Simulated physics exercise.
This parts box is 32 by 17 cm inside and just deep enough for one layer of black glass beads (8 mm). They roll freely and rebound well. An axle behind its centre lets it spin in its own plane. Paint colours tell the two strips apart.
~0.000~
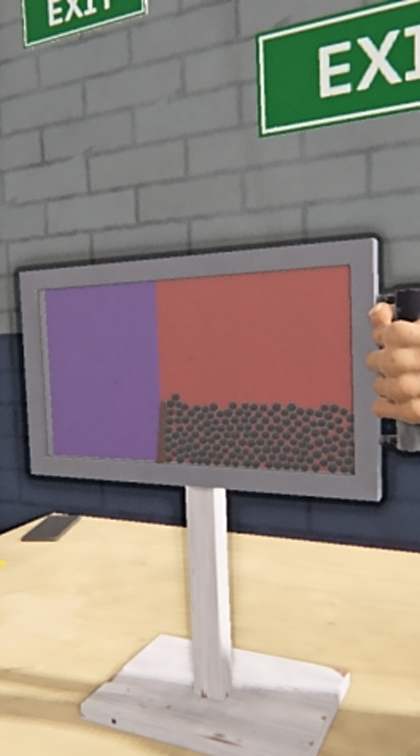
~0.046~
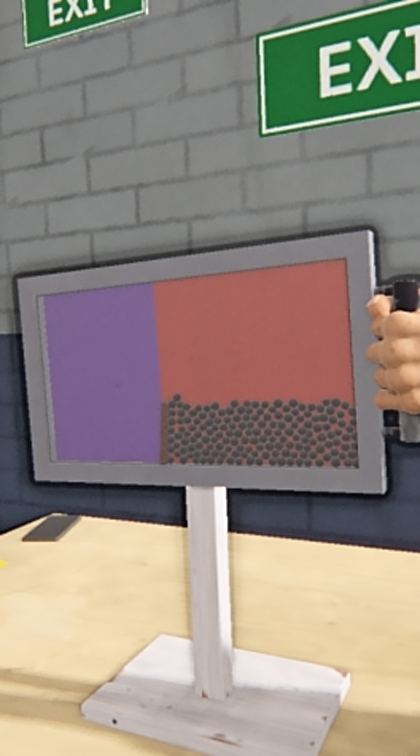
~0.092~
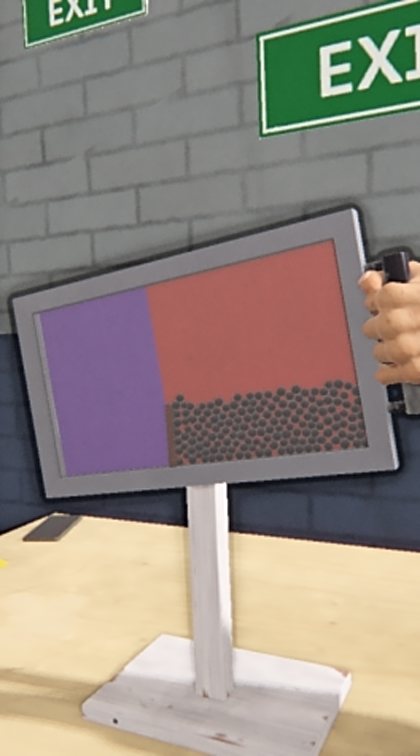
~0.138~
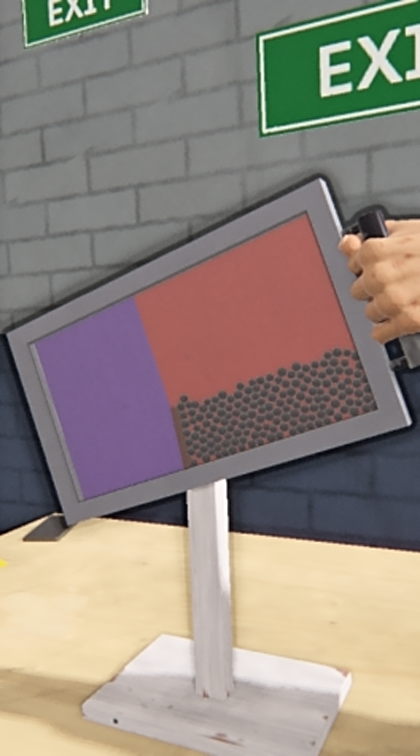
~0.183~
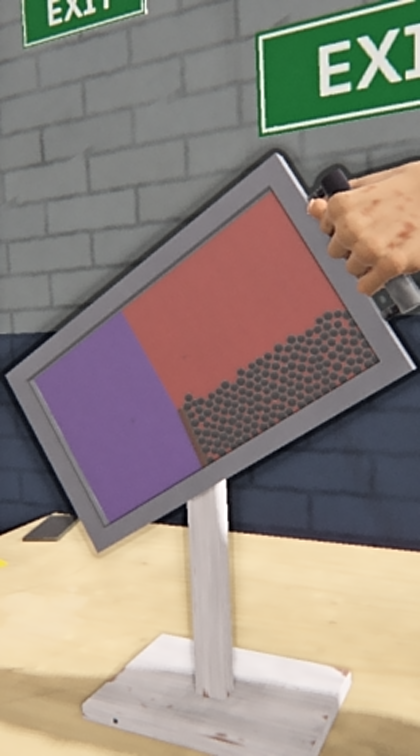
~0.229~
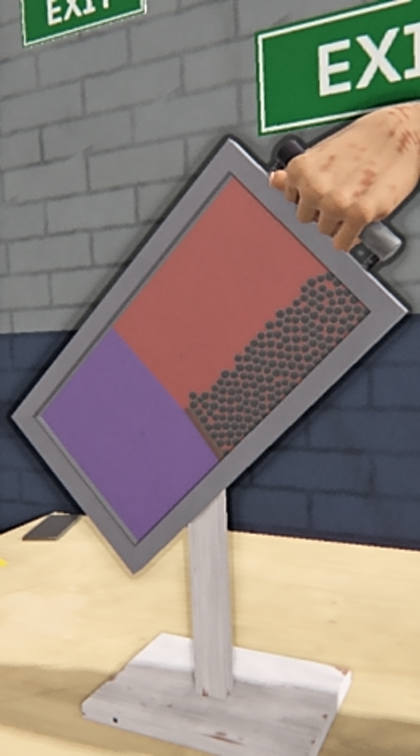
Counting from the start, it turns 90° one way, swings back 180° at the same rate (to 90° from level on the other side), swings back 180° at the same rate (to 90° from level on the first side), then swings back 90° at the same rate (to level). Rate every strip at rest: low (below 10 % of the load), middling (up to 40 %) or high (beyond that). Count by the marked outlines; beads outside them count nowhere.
Red middling, purple high.
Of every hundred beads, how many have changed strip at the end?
Some 75 per cent.
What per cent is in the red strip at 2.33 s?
Roughly 25 per cent.
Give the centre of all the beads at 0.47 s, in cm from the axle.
About 3 cm right and 2 cm above.
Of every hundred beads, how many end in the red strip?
Roughly 25 per cent.
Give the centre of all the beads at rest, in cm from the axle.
About 7 cm left and 6 cm below.
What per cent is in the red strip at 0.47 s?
Roughly 90 per cent.
After 0.47 s, it stands 90° anticlockwise; the beads' middle is 3 cm right of and 2 cm above the centre; red 90 %, purple 10 %.
After 2.33 s, it stands 44° anticlockwise; the beads' middle is 5 cm left of and 9 cm below the centre; red 25 %, purple 75 %.
After 2.56 s, it stands level; the beads' middle is 10 cm left of and 4 cm below the centre; red 25 %, purple 75 %.
At rest by 3.7 s, it stands level; red 25 %, purple 75 %.
